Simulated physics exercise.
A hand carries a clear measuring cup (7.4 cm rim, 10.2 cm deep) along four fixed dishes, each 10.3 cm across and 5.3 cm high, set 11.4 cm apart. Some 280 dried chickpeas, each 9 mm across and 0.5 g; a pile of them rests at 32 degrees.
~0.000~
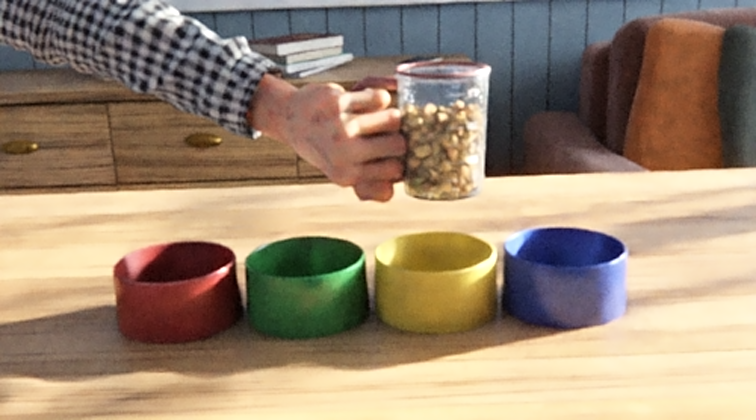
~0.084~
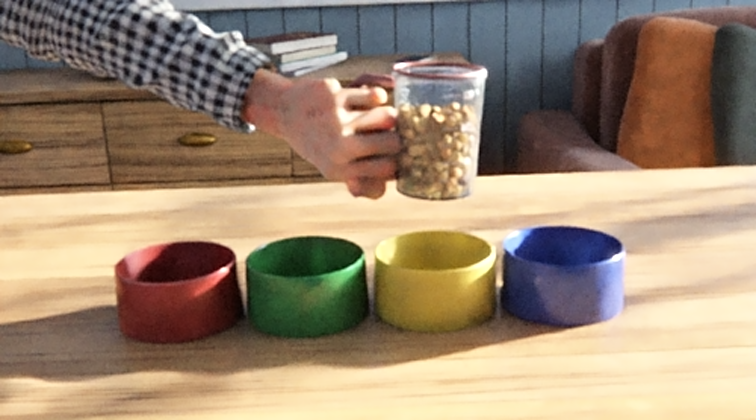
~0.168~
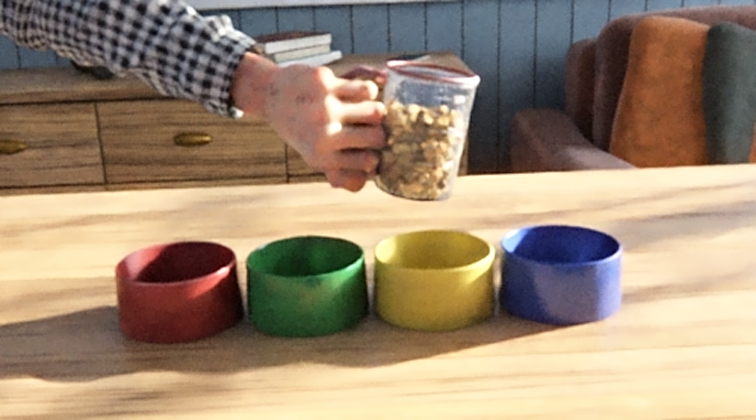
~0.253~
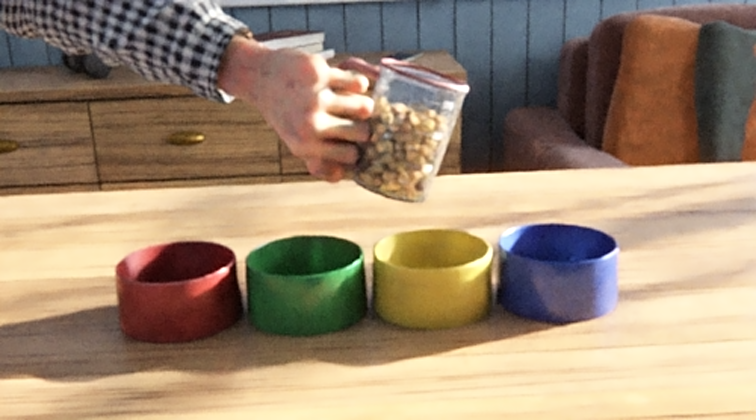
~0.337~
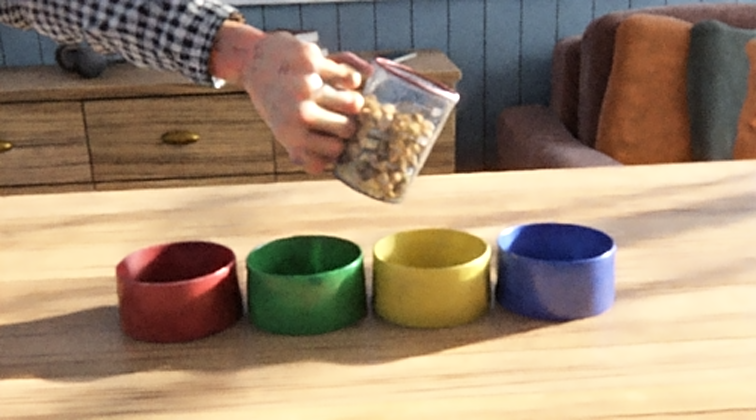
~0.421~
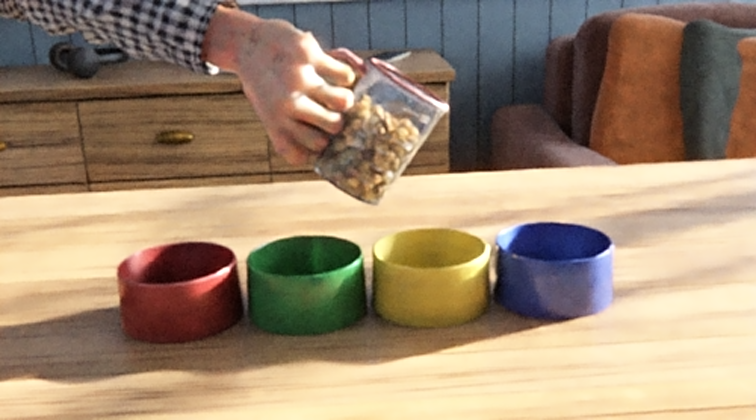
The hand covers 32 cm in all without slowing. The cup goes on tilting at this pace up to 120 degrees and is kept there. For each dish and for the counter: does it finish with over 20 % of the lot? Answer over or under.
Red: Under, blue: Under, green: Over, yellow: Under, counter: Under.
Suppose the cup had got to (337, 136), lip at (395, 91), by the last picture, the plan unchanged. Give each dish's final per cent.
Red 100; blue 0; green 0; yellow 0.
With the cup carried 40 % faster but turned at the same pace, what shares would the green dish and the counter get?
Green 0; counter 0.
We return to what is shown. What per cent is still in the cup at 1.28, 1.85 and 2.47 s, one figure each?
About 90, 0, 0.
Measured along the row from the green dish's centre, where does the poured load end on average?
About 2 cm to its left.
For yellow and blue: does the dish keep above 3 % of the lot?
Yellow no, blue no.
After 1.28 s, tilt 113 degrees; cup holds 90 %, green 10 %.
Then, at 1.85 s, tilt 120 degrees; cup holds 0 %, red 10 %, green 85 %.
After 2.47 s, tilt 120 degrees; cup holds 0 %, red 10 %, green 85 %.
In the end, at 2.8 s, red 10 %, blue 0 %, green 85 %, yellow 0 %, counter 5 %.
